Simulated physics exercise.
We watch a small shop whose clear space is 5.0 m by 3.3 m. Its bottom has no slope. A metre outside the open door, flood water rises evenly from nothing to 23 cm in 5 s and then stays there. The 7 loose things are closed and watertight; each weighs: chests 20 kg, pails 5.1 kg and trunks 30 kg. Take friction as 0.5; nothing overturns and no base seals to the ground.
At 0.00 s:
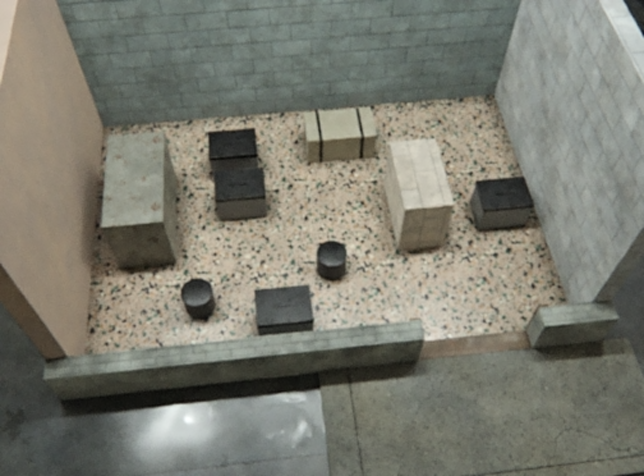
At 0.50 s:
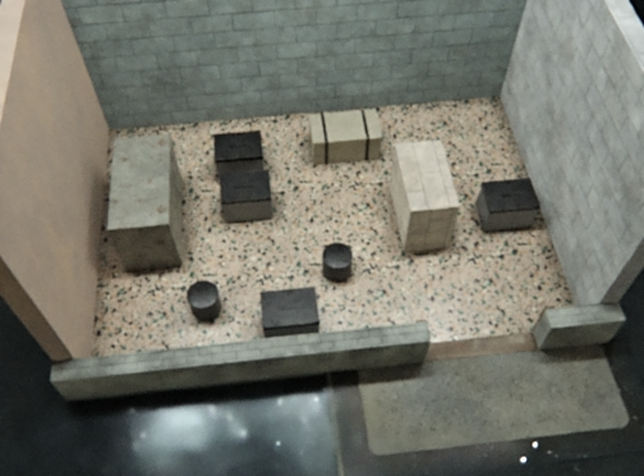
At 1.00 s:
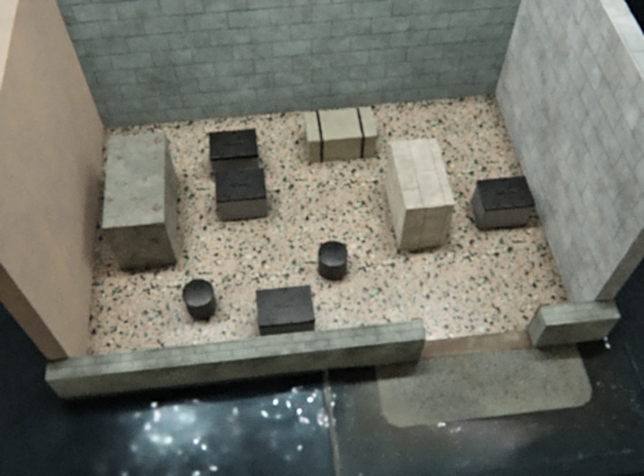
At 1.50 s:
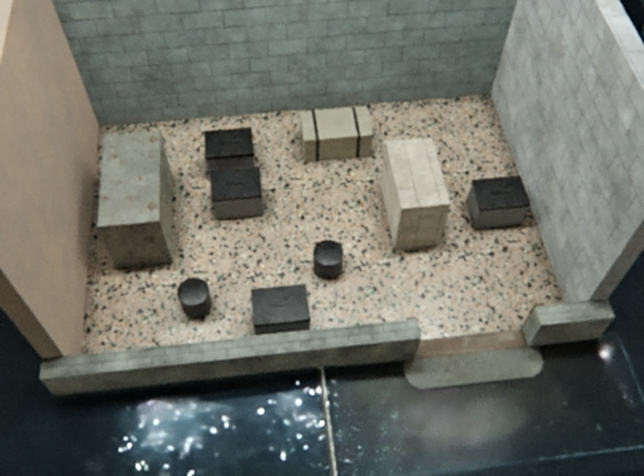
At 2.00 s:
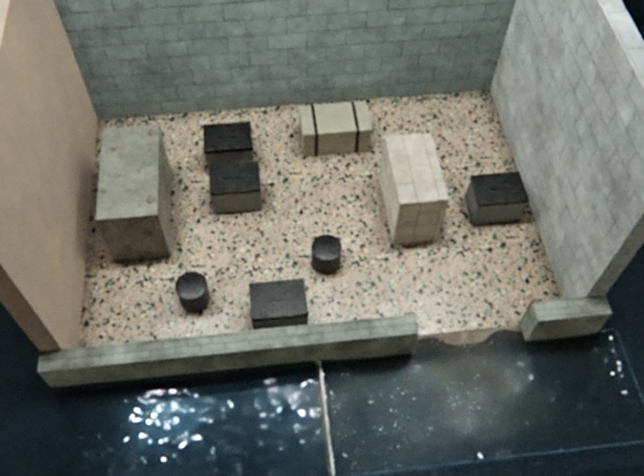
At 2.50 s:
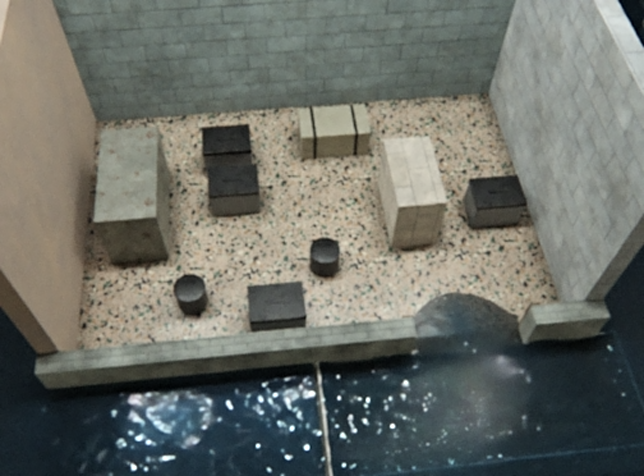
Dark water spreads over the ground outside and just enters the open doorway of the room.
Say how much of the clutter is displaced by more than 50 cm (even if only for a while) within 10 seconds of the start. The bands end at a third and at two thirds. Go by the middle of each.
It is between one and two thirds.
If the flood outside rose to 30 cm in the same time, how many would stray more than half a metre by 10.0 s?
Then 4.
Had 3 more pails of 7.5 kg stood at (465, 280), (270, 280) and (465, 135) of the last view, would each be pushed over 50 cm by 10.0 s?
In turn: More, less, over.
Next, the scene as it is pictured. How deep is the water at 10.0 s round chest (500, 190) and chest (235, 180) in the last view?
Roughly 10 and 8 cm.
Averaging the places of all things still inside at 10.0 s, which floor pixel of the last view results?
Around (241, 225).
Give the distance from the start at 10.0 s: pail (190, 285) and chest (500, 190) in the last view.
In turn: 0 cm, 300 cm.
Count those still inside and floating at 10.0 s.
I count 2.
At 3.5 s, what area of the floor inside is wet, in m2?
Some 2.0 m2.
After 3.5 s 0 of 7 are over 50 cm from their spots; 0 afloat.
After 4.5 s 0 of 7 are over 50 cm from their spots; 0 afloat.
After 7.0 s 2 of 7 are over 50 cm from their spots; 1 afloat.
After 10.0 s 3 of 7 are over 50 cm from their spots, and 3 have been at some point; 2 afloat.
